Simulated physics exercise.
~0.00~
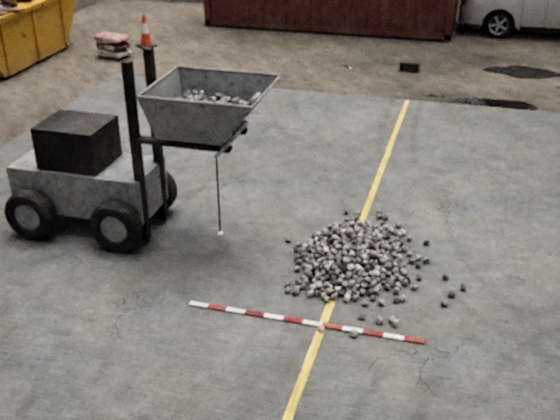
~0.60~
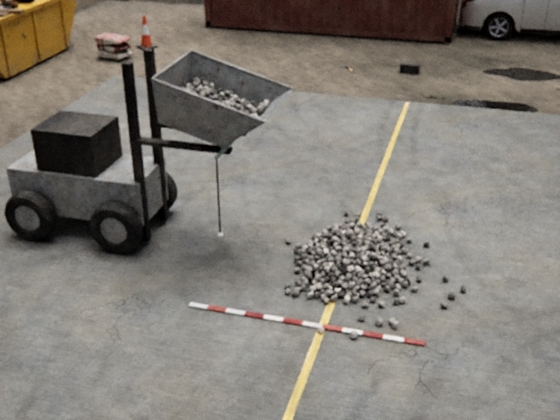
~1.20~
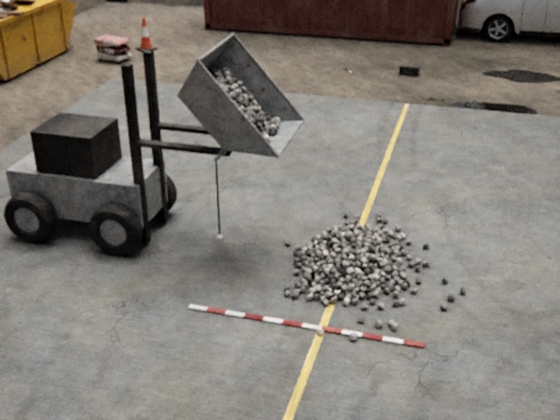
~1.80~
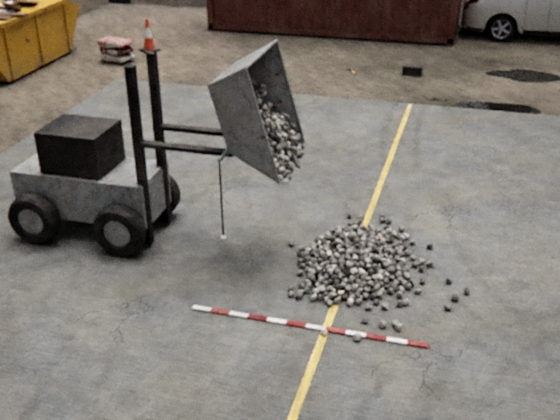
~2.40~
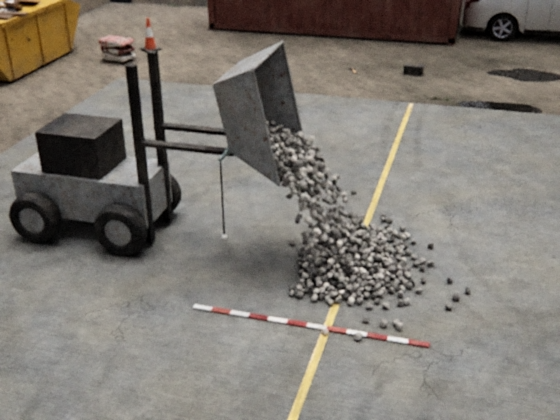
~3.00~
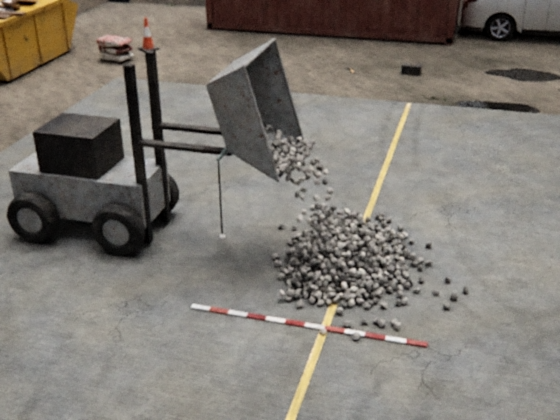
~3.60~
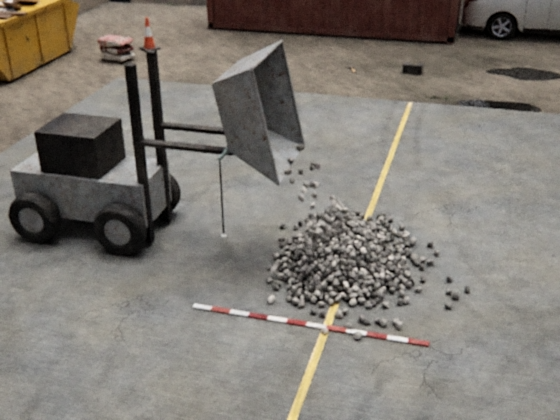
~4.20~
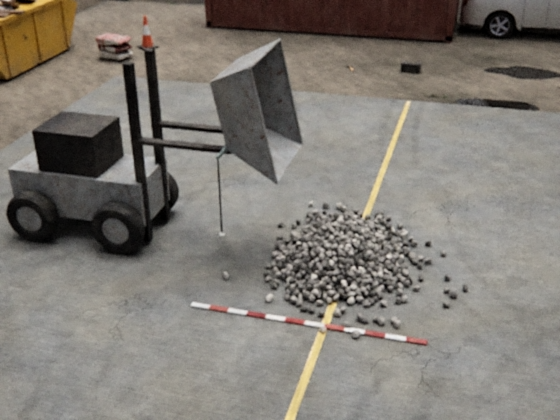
In this clip, a forklift tips its raised grey skip steeply forward and jerks it back and forth, pouring crushed rock onto a pile lying across a yellow line, until the skip hangs empty and still above a larger heap, most of it left of the line.
